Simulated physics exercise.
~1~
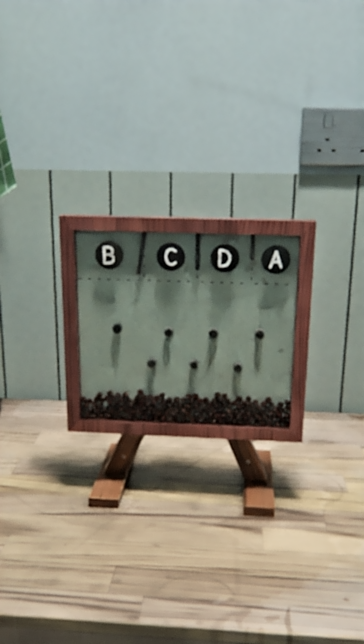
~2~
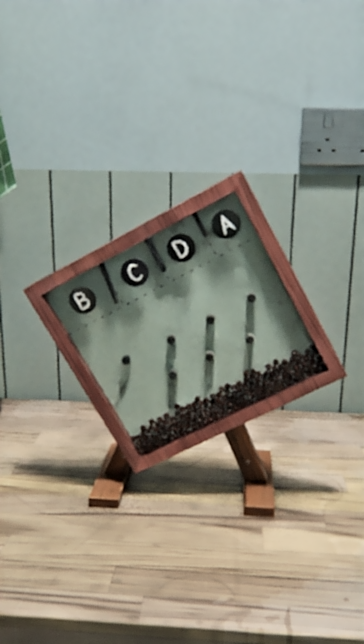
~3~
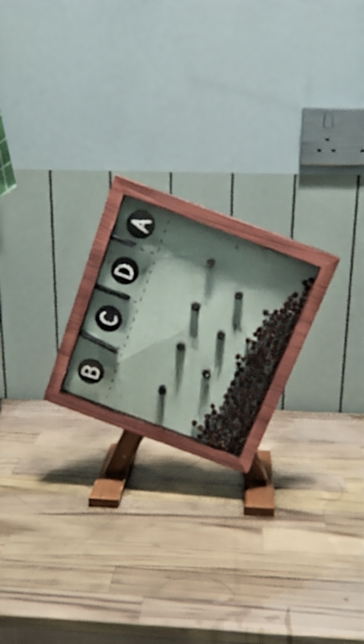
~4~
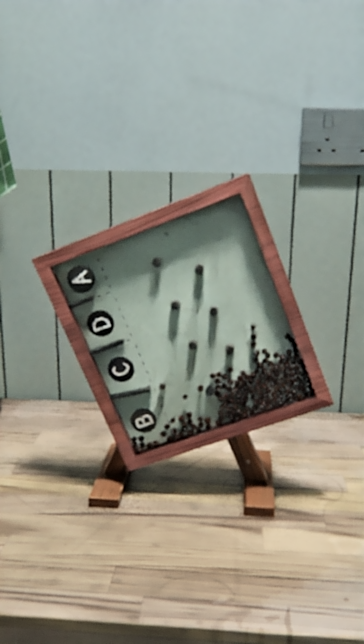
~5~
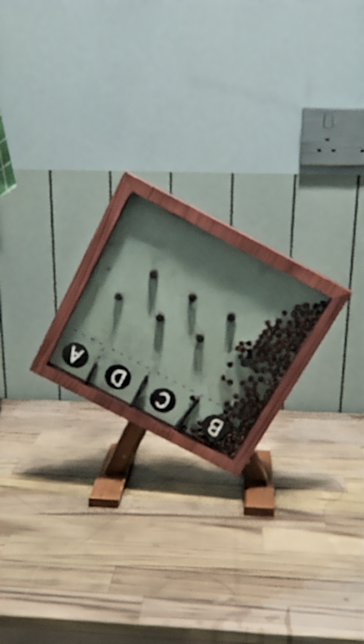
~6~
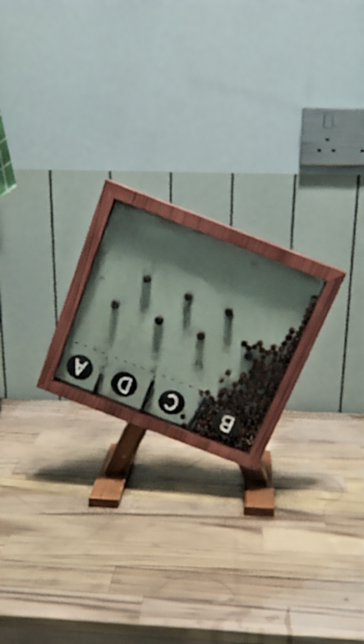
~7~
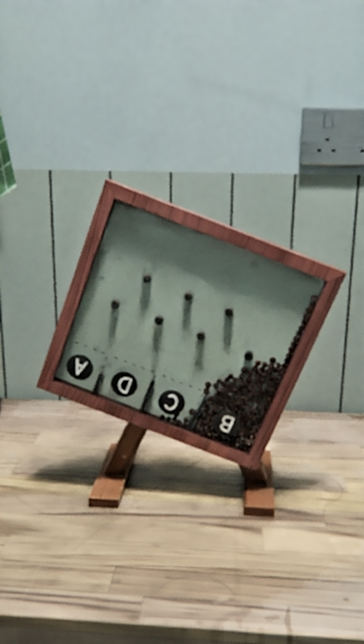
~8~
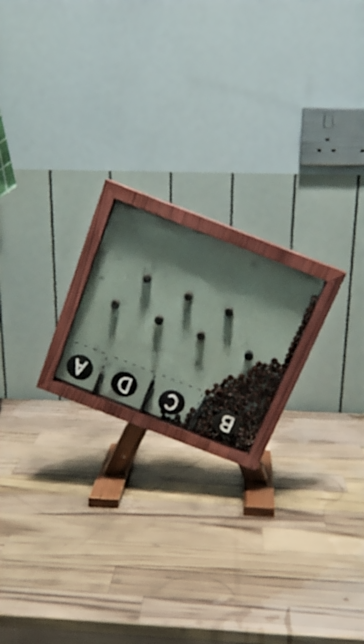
We see a closed, framed case with small dark pellets and four lettered pockets turn anticlockwise on a wooden stand until nearly upside down, the pellets sliding to the right side and then down, coming to rest heaped in the lower right corner, largely around pocket B.
